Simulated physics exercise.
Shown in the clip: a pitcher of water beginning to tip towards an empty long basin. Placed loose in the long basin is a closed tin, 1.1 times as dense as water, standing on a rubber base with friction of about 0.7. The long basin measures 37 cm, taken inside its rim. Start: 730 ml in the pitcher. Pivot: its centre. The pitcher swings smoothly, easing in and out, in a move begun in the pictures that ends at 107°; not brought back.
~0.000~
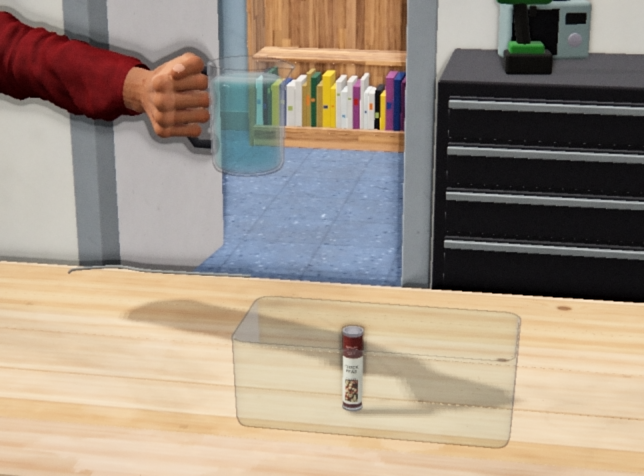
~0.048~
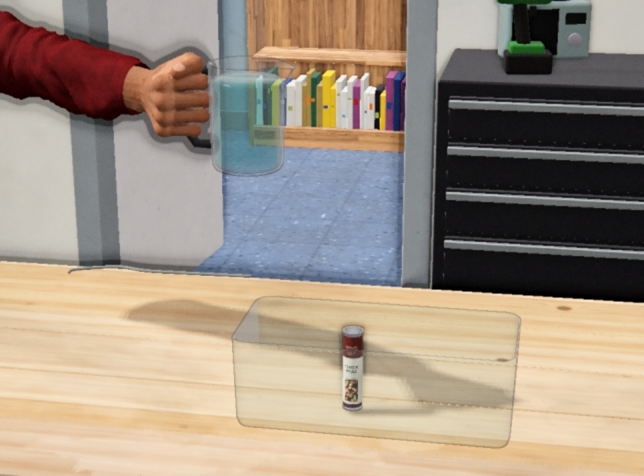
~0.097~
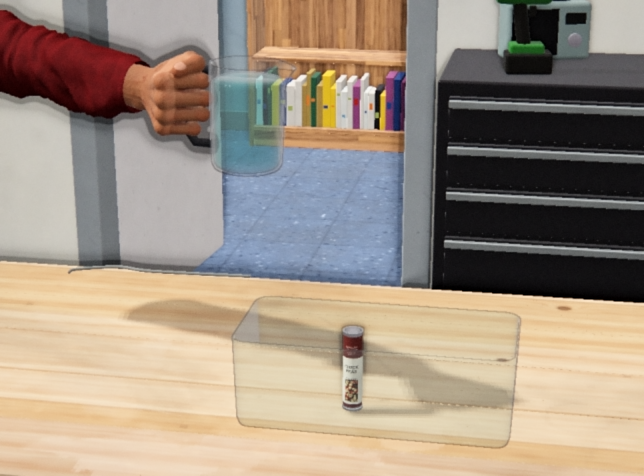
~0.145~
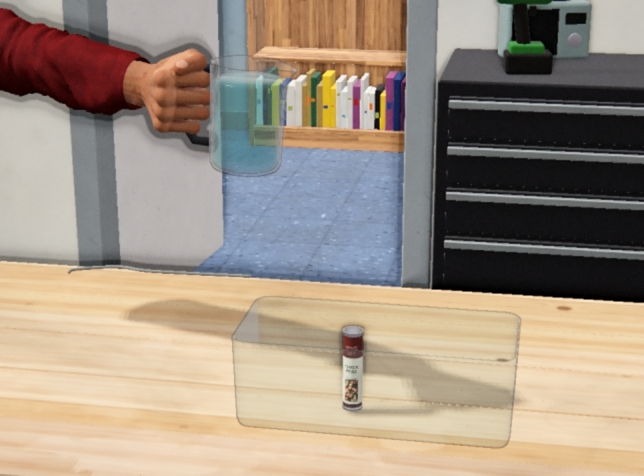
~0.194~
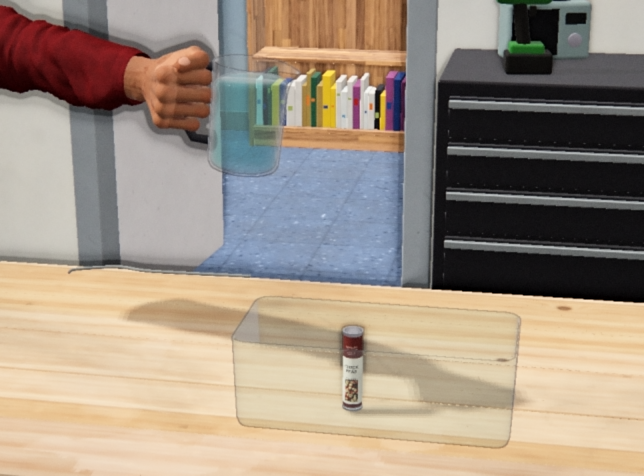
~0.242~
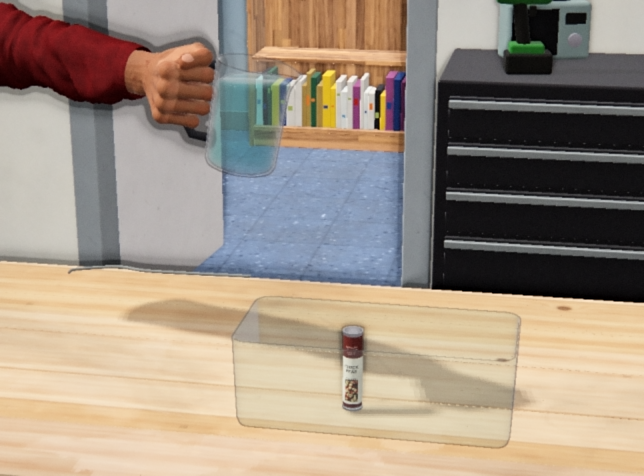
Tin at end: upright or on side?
Upright.
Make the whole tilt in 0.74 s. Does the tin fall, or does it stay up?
After the tilt, the tin is still standing.
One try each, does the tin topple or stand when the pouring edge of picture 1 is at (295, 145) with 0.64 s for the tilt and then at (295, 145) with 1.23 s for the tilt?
Try 1: Tipped over; try 2: Tipped over.
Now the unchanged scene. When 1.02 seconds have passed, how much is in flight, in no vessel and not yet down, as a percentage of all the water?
Airborne share: Near 34 %.
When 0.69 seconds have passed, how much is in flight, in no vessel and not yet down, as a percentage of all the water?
Near 12 in a hundred.
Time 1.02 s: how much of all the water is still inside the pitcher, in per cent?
Near 38 percent, more or less.
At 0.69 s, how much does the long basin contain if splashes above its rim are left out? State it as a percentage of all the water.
The basin holds roughly 0 in a hundred parts at that moment.
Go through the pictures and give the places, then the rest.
Tilt 0°; pouring edge (295, 66); surface from (213, 77) to (285, 80); the long basin's rim runs from (245, 318) to (518, 338); the tin's top is at (353, 334), in the first picture.
Tilt 0°; pouring edge (295, 67); surface from (213, 77) to (285, 80), in the second picture.
Tilt 2°; pouring edge (296, 68); surface from (214, 77) to (285, 81), in the third picture.
Tilt 4°; pouring edge (298, 69); surface from (216, 77) to (287, 81), in the fourth picture.
Tilt 6°; pouring edge (300, 72); surface from (217, 78) to (289, 81), in the fifth picture.
Tilt 10°; pouring edge (303, 76); surface from (218, 79) to (292, 82), in the sixth picture.
By 0.69 s the tilt is 63° and 87 per cent is still to pour; the tin stands where it began.
By 1.02 s the tilt is 99° and 37 per cent is still to pour; the tin stands where it began.
By 1.36 s the tilt is 107° and 3 per cent is still to pour; the tin stands where it began.
By 1.73 s the tilt is 107° and 0 per cent is still to pour; the tin stands where it began.
At rest the tin stands where it began.
